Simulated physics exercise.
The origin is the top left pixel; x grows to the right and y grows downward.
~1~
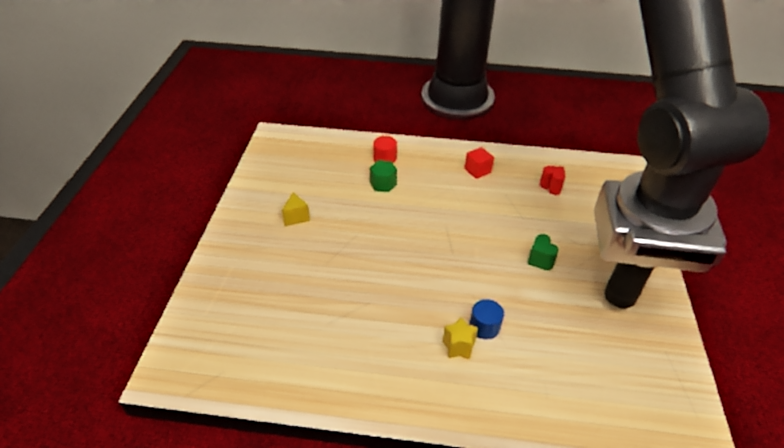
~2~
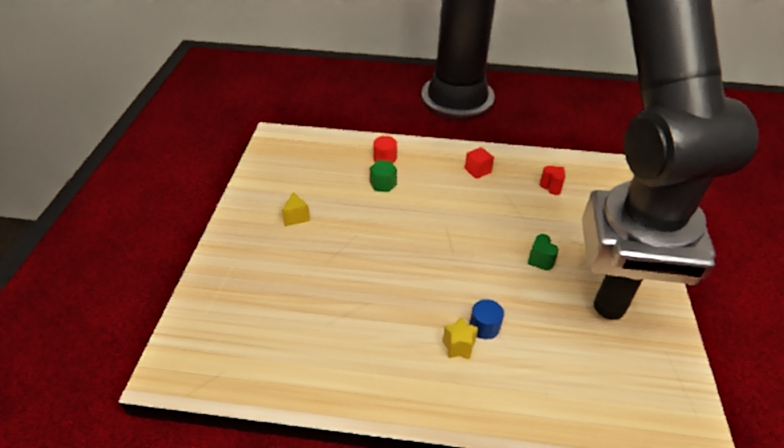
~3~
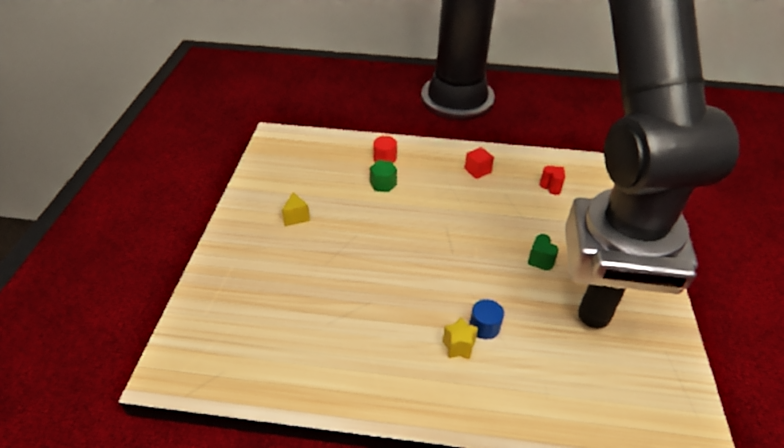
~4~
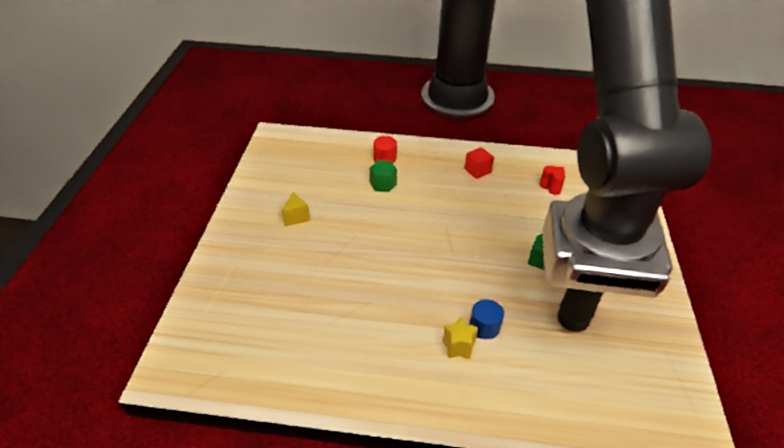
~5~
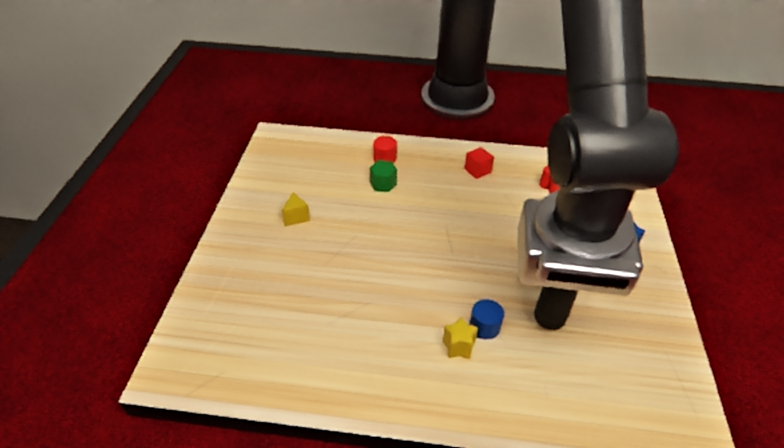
A dark robot arm moved its black peg slowly leftward and slightly down across the wooden board, drawing nearer the blue disc and yellow star, while the scattered colored blocks stayed still.
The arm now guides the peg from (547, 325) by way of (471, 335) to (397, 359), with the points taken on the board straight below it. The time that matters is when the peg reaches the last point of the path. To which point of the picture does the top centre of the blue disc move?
In the picture, that point is around (418, 306).
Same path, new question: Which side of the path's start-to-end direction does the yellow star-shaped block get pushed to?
Seen from start to end, it moves left.
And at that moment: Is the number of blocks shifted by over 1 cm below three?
In short: Yes.
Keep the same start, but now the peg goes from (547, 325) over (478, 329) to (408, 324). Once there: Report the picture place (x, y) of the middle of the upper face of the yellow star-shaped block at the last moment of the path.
Its top centre is at about (441, 336).
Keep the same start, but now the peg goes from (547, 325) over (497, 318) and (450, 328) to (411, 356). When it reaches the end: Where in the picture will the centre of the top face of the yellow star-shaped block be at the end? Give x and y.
At pixel (439, 361).
On the path given first. One third of the way, peg at (498, 323); yellow star-shaped block at (458, 333), turned 15° anticlockwise; blue disc at (467, 311).
Two thirds of the way, peg at (447, 334); yellow star-shaped block at (434, 347), turned 80° anticlockwise; blue disc at (425, 306).
At the end, peg at (397, 352); yellow star-shaped block at (410, 368), turned 135° anticlockwise; blue disc at (418, 306).
